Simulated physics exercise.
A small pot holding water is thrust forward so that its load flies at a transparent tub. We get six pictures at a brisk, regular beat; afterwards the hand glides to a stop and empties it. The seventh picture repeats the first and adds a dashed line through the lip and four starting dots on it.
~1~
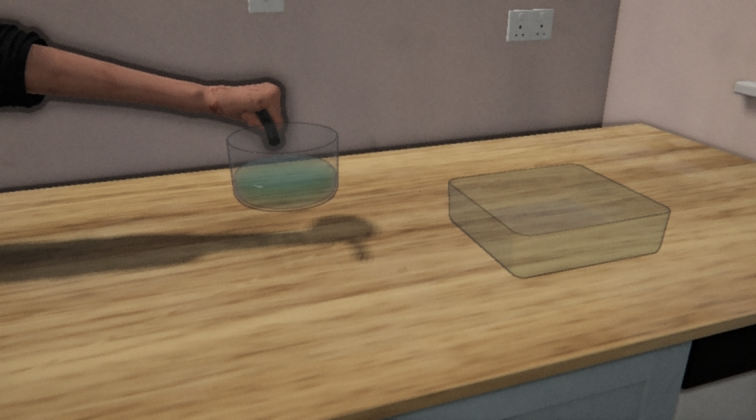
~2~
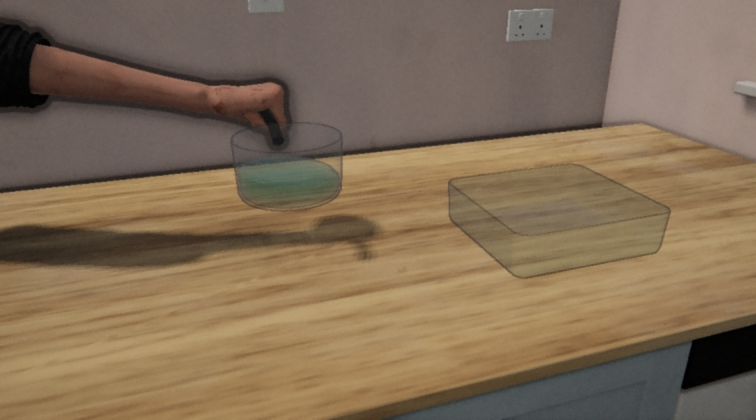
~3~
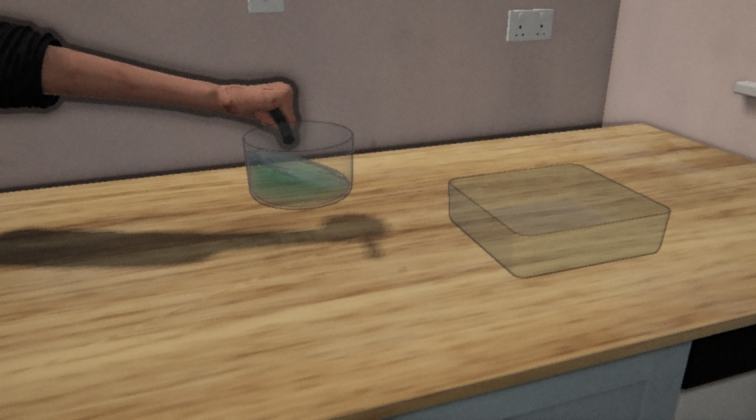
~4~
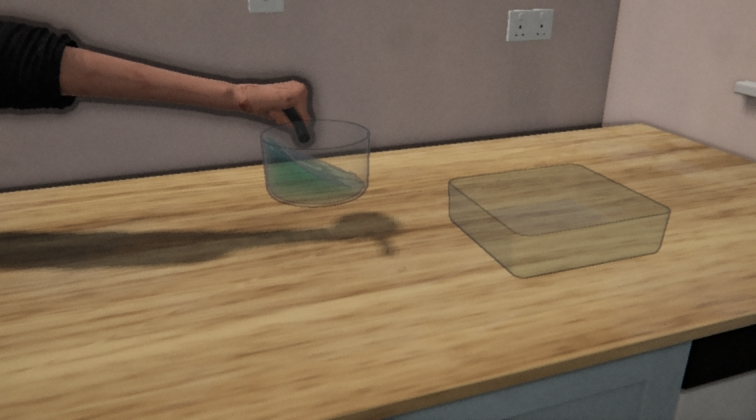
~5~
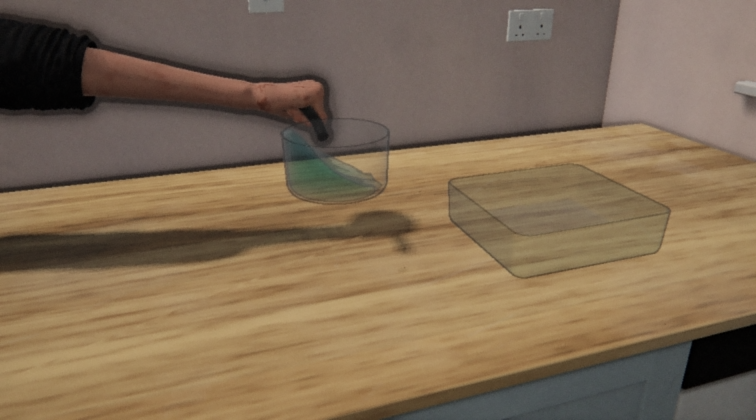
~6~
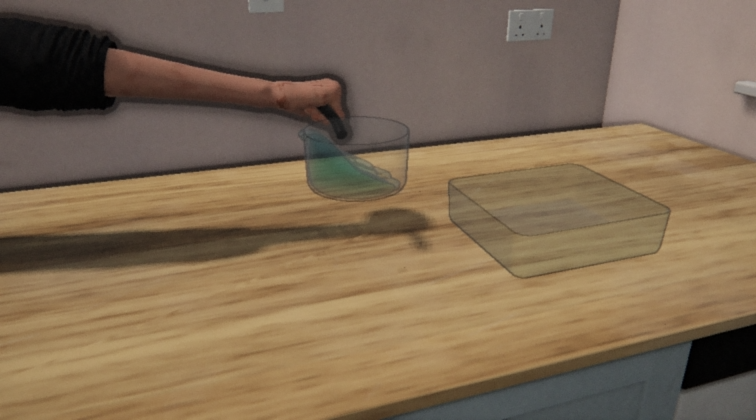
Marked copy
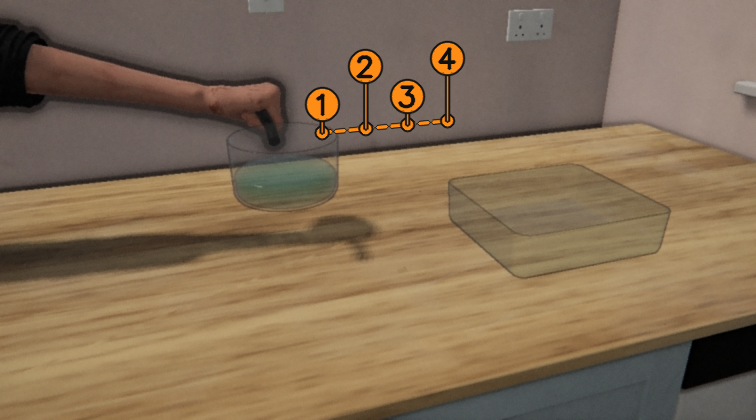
A hand moved a small clear pot of blue-green water rightward above a wooden counter, toward a transparent tub, and the water sloshed up the pot's left side until some rose over the rim.
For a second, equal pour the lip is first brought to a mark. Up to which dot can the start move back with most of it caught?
The limit is 2.
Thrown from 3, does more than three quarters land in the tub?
Yes, clearly.
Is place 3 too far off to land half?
No.
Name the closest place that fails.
That would be 1.
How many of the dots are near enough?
Three of them.
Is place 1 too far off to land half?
Yes, that goes wrong.
In orange, 1 at (322, 132); 2 at (365, 128); 3 at (407, 124); 4 at (447, 120).
With 1, about 37 % lands in the tub, 57 % falls short and 6 % goes beside or beyond.
With 2, about 63 % lands in the tub, 29 % falls short and 8 % goes beside or beyond.
With 3, about 87 % lands in the tub, 5 % falls short and 8 % goes beside or beyond.
With 4, about 79 % lands in the tub, 2 % falls short and 19 % goes beside or beyond.
